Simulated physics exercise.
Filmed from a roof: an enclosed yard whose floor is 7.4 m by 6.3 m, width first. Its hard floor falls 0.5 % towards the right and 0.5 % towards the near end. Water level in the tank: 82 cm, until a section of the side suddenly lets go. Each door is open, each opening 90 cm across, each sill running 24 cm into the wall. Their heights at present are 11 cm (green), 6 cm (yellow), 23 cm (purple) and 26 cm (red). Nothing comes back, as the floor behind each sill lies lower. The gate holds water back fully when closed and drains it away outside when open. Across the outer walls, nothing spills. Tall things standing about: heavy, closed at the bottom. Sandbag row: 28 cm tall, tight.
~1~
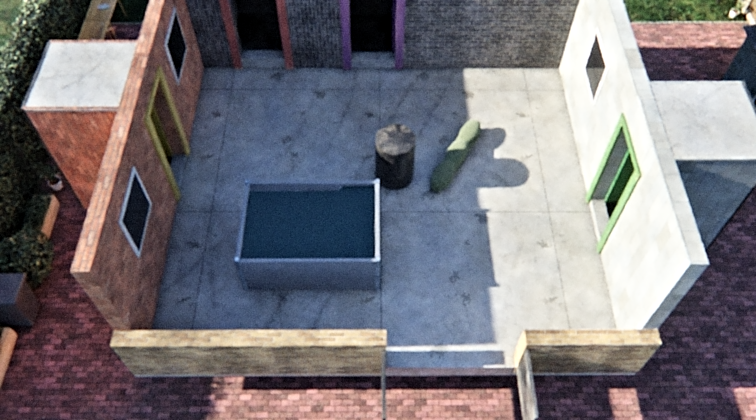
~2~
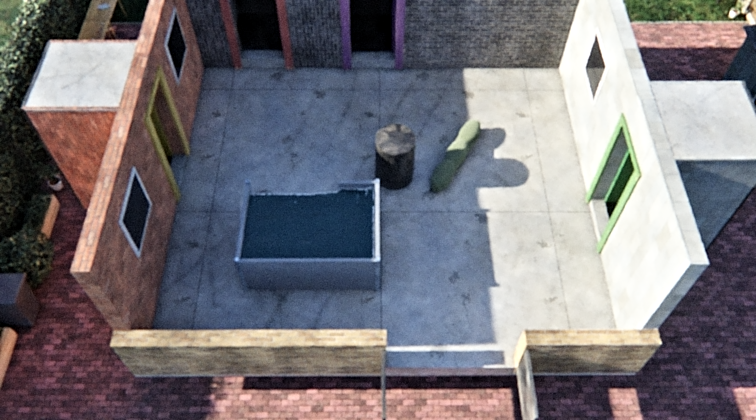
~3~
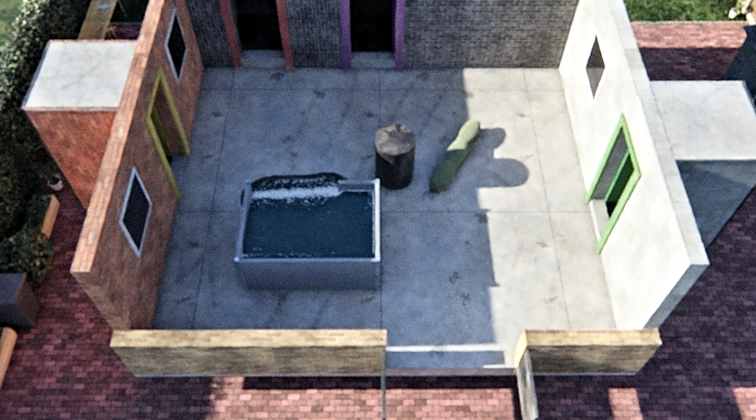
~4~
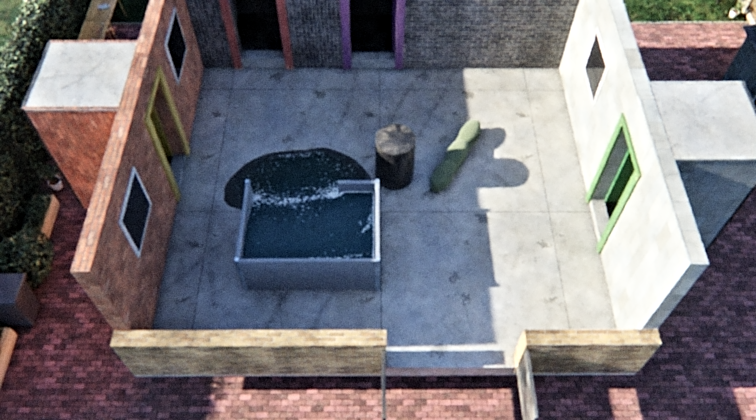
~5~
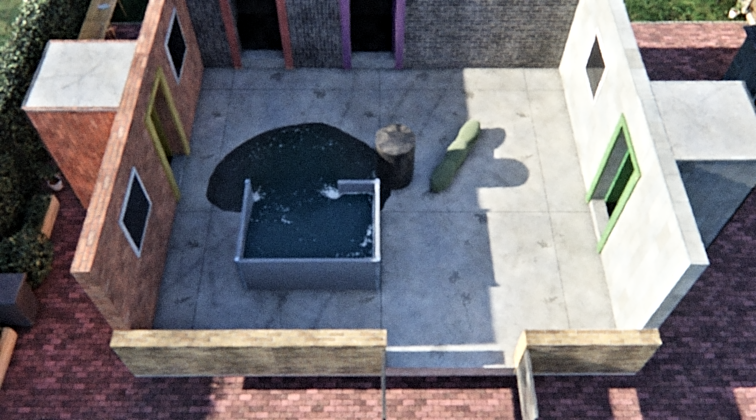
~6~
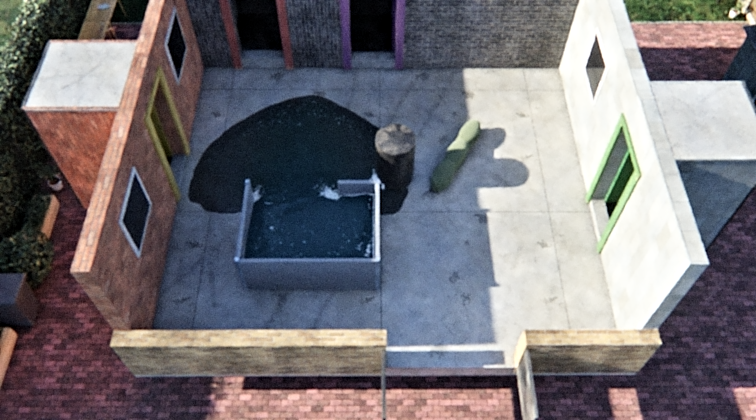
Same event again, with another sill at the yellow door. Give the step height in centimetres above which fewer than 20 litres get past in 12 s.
8.5 cm.
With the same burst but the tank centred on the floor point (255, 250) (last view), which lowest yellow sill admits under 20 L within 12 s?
Some 21 cm.
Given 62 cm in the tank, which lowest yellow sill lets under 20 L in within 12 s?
Roughly 6.0 centimetres would do it.
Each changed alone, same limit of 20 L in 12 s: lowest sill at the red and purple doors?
You'd want some 27 cm at red and some 19 cm at purple.
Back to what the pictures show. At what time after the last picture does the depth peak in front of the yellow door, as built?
The level tops out near 4.5 seconds.
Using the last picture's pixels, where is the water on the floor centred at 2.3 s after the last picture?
The centre of all the water is around (311, 142).
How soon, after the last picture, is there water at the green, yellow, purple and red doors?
The green door at 3.8 s, the yellow door at 0.1 s, the purple door at 0.4 s, the red door at 0.3 s.
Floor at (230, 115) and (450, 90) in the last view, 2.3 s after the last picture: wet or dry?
First soaked, then soaked.
Then, 0.7 s after the last picture water covers 35 % of the floor, deepest (34 cm) near (288, 210); 8 cm at the yellow door, 0 litres in over its 6 cm sill.
Then, 2.3 s after the last picture water covers 40 % of the floor, deepest (26 cm) near (237, 86); 6 cm at the yellow door, 15 litres in over its 6 cm sill.
Then, 11.3 s after the last picture water covers 95 % of the floor, deepest (11 cm) near (622, 352); 3 cm at the yellow door, 54 litres in over its 6 cm sill.
At the yellow door as built, the water peaked near 11 cm, 4.7 s after the last picture.
Run again over the same 12 s with other heights there, 30 litres in over 7.5 cm, 6 litres over 10.5 cm. The limit of 20 litres is kept from about 8.5 cm up.
